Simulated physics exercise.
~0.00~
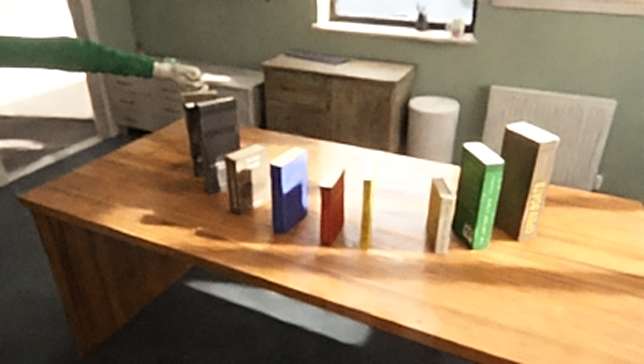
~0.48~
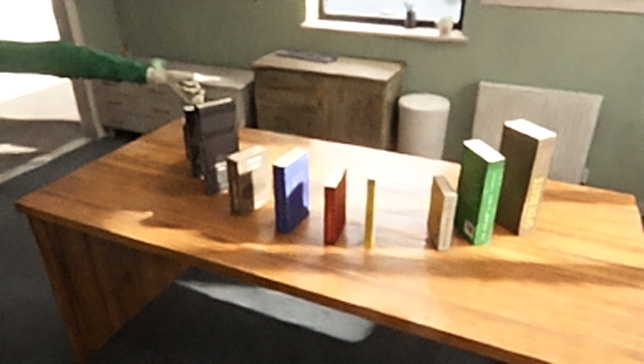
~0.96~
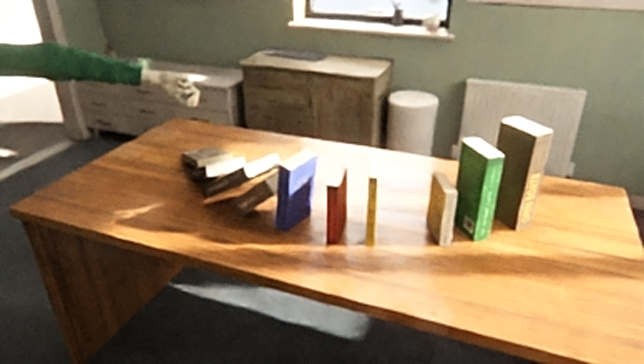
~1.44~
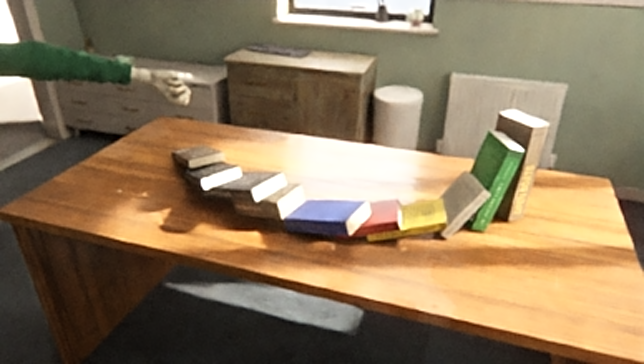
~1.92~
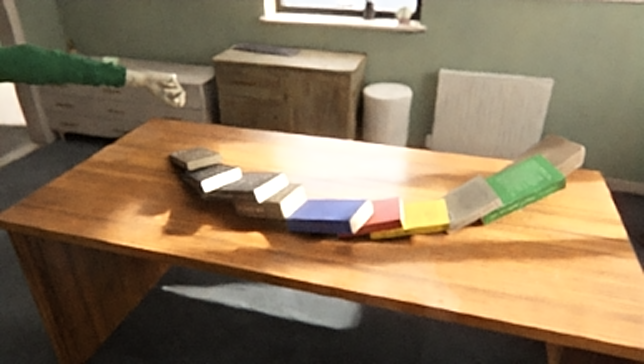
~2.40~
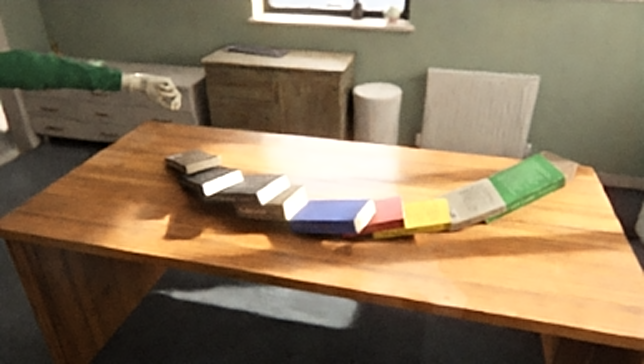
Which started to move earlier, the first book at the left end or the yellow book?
The first book at the left end started to move earlier, while the yellow book was still standing upright and only went over later.
